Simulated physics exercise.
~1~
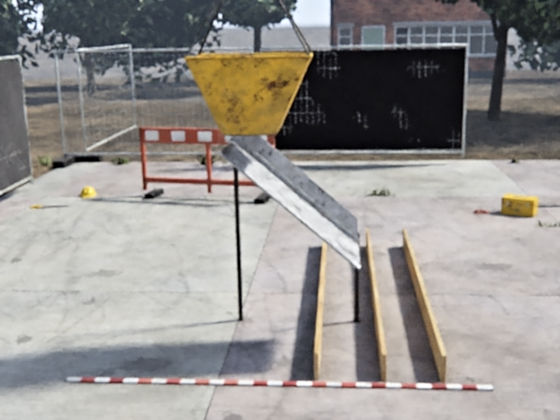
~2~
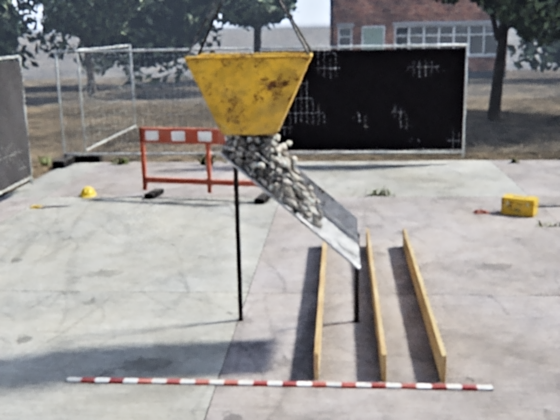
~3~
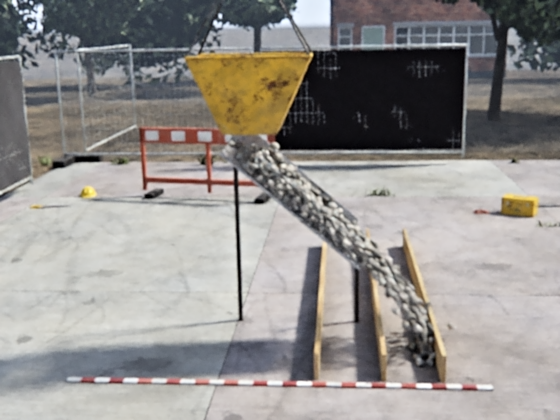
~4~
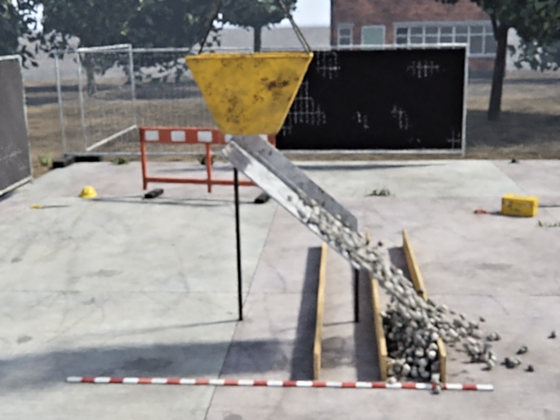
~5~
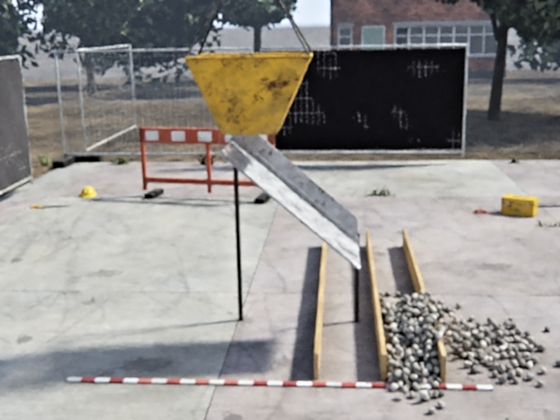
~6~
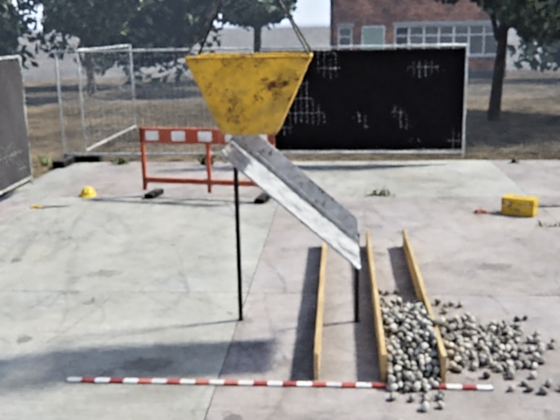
On a concrete yard, grey stones pour from a yellow hopper down a steel slide, settling in and beyond the right bay.
